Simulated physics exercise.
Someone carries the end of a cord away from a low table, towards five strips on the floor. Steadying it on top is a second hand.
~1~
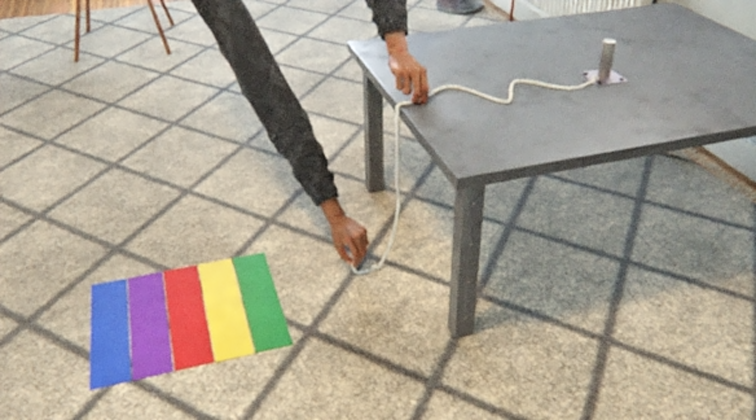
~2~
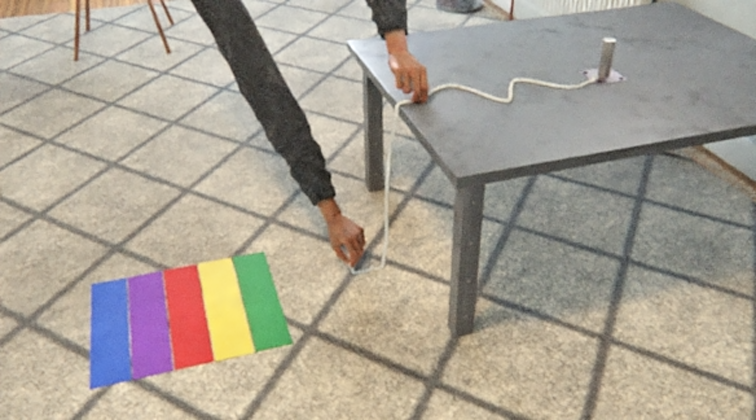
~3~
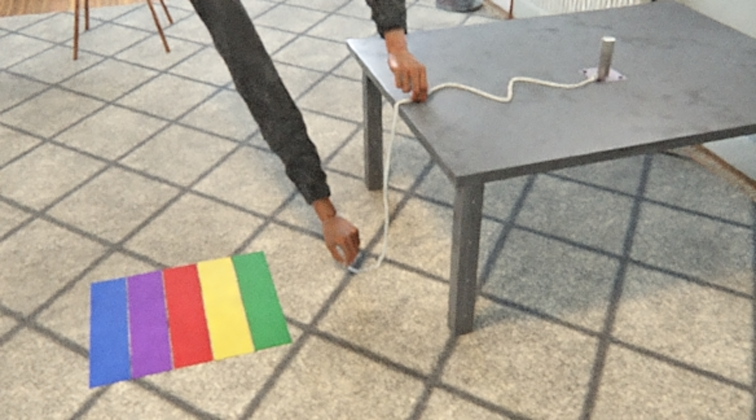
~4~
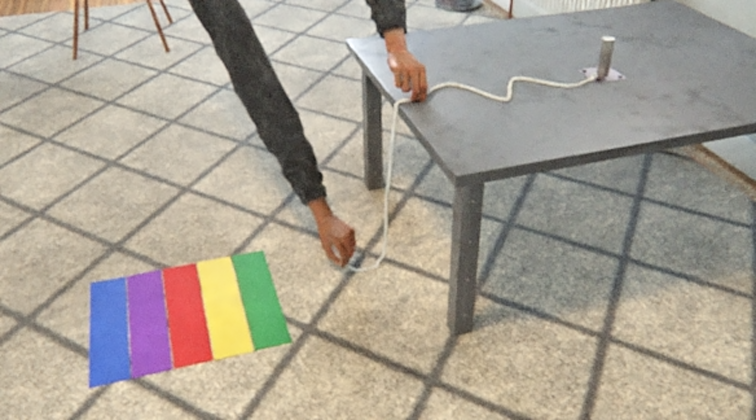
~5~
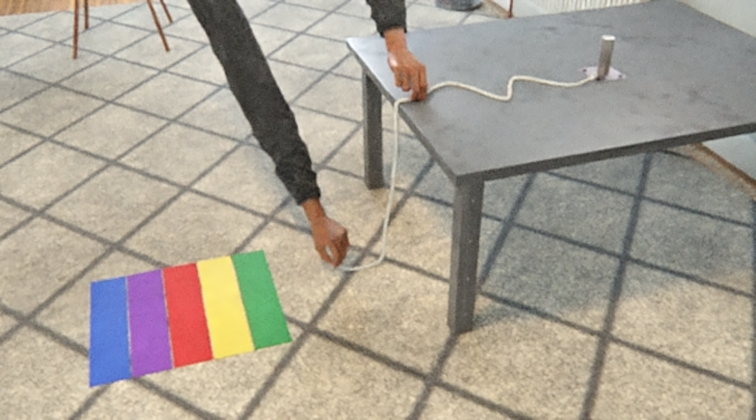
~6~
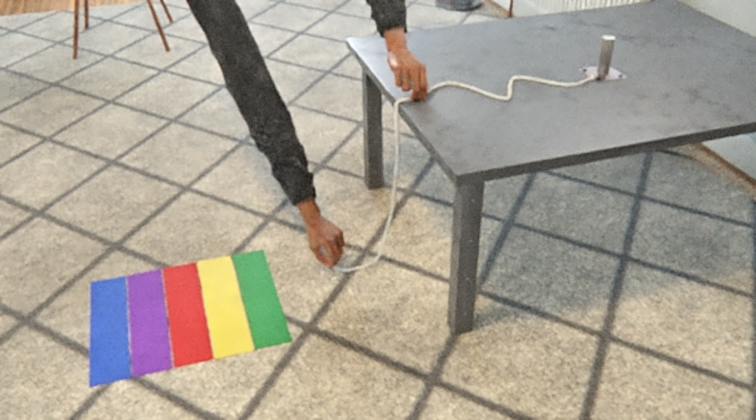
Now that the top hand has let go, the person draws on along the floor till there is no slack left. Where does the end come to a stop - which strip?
On the purple strip.
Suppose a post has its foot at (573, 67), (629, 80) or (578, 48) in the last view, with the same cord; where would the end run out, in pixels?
About (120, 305), (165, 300) and (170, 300).
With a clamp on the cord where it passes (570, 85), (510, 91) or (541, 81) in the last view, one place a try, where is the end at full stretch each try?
Estimated spots in sequence: (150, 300), (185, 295), (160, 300).
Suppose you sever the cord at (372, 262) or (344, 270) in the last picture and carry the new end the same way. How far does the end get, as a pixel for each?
Respectively (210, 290) and (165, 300).
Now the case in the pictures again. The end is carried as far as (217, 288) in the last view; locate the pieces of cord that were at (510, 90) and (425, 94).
Well, the first one sits at (476, 90), and the second one sits at (387, 144).
Early on, end near (217, 288); over yellow.
Midway, end near (170, 297); over red.
At the end of the slack, end near (143, 303); over purple. It halts on the purple strip.
